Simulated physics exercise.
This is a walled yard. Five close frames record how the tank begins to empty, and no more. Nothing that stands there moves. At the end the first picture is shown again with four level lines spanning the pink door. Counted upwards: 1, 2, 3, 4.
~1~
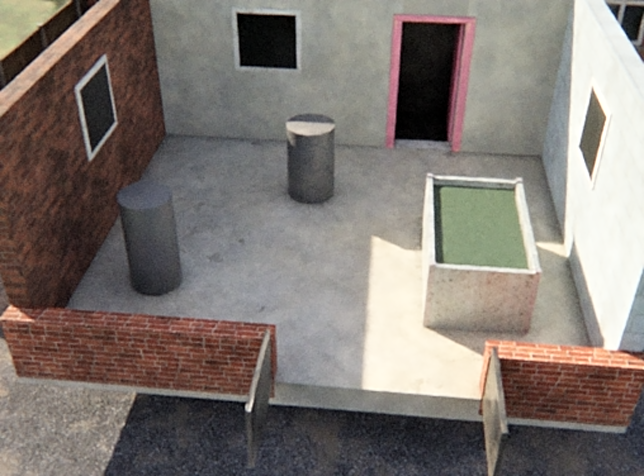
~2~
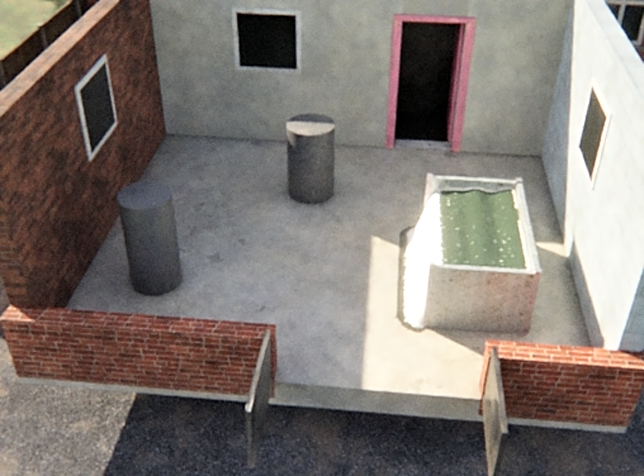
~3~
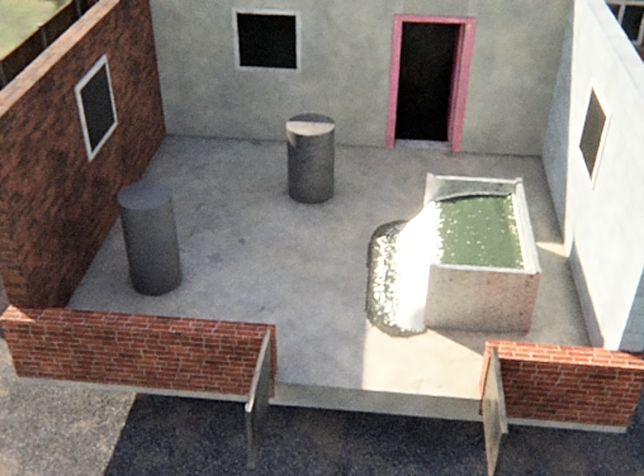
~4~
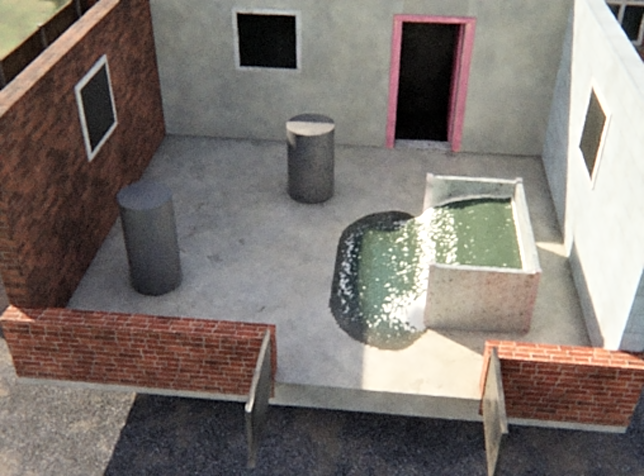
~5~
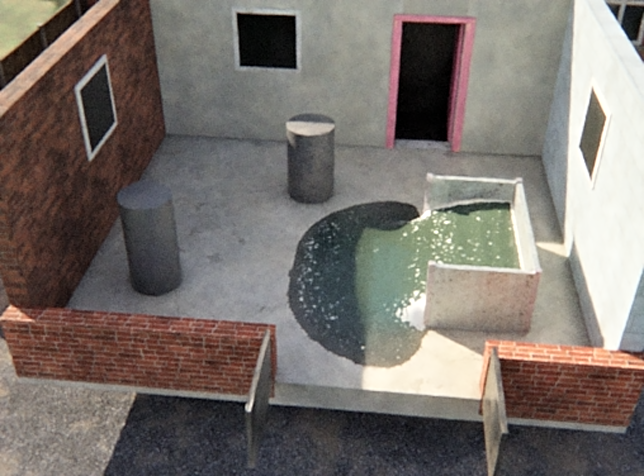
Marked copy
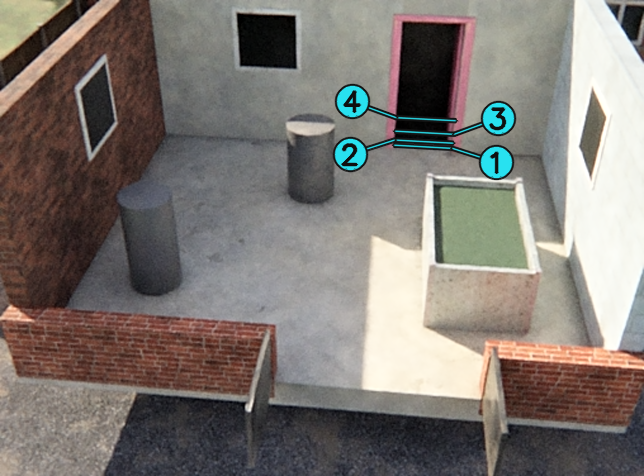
A walled yard with a pale concrete floor, seen from above by a still camera, has a brick wall at left, grey walls behind and low brick walls flanking an open gate in front. Two grey cylinders stand left of a pale tank of green water, near a pink doorway. The water stirs, pours over the tank's left side, and spreads leftward across the floor in a widening, rounded, glinting pool.
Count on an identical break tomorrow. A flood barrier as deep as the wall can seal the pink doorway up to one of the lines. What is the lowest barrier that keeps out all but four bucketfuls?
Line 1 just does it.
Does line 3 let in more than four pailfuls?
No, not at all.
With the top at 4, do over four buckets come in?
No.
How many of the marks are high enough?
All of the four.
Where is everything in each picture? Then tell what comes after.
The first frame shows water in the tank at rest, its middle at (478, 226); foot of the pink doorway at (423, 149); open gate at (380, 328).
The second frame shows front seen at (415, 309), 2 % of the ground wet.
The third frame shows front seen at (406, 223), 5 % of the ground wet.
The fourth frame shows front seen at (370, 219), 9 % of the ground wet.
The fifth frame shows front seen at (320, 226), 15 % of the ground wet.
On the marked copy, 1 at (423, 146); 2 at (423, 141); 3 at (424, 132); 4 at (425, 119); from the bottom up 1, 2, 3, 4.
With 1, a splash gets over, under a bucket.
With 2, nothing gets over.
With 3, nothing gets over.
With 4, nothing gets over.
